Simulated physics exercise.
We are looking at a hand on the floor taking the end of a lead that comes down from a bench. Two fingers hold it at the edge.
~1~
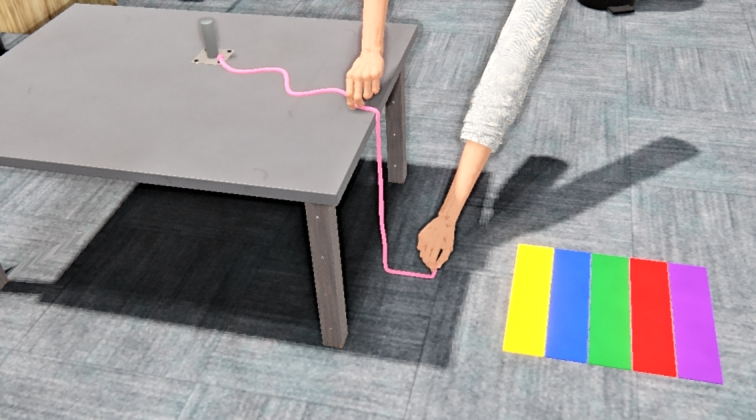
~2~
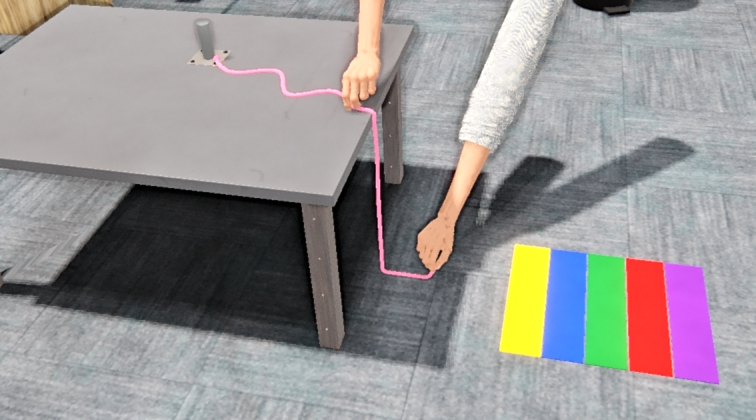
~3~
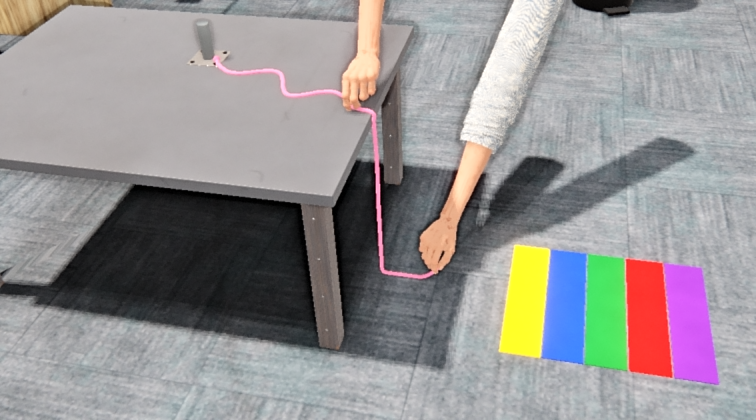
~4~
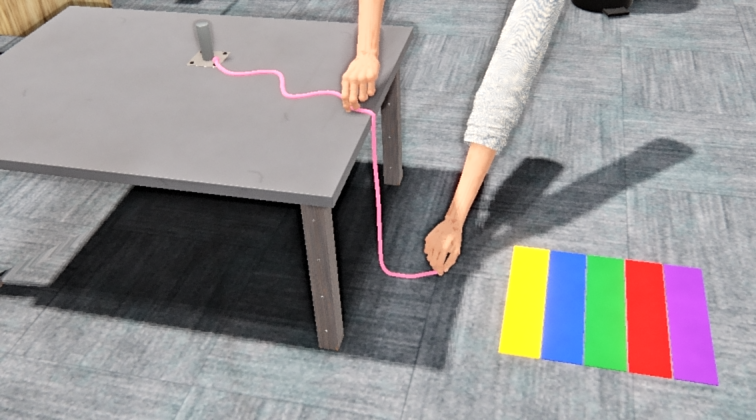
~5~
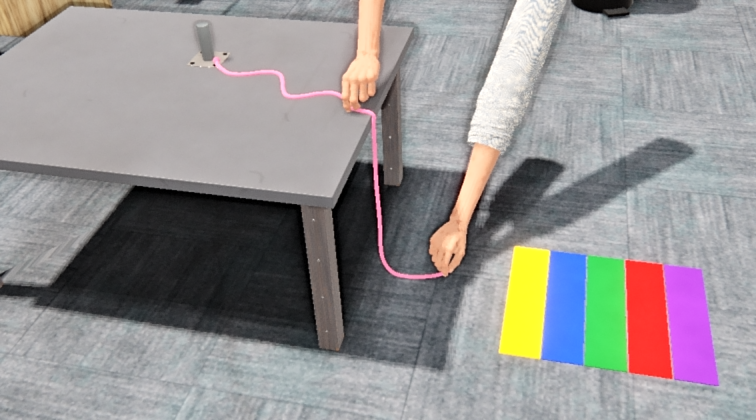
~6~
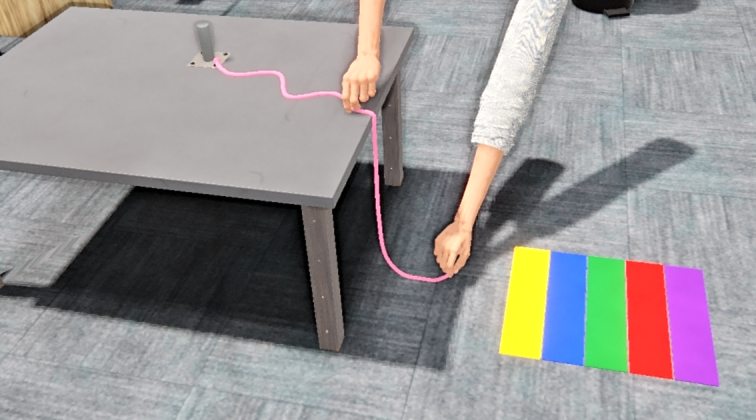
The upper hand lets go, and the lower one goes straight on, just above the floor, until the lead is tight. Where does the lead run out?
The green one.
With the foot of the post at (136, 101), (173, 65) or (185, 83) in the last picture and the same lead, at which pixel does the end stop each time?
About (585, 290), (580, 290) and (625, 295).
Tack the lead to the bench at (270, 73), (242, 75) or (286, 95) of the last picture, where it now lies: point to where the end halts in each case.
About (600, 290), (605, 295) and (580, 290).
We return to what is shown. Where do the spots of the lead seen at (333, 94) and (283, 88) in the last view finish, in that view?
About (365, 102), and the other about (309, 87).
Soon after, end near (547, 285); over yellow.
Then, end near (591, 291); over green.
At full stretch, end near (616, 294); over green. It halts on the green strip.
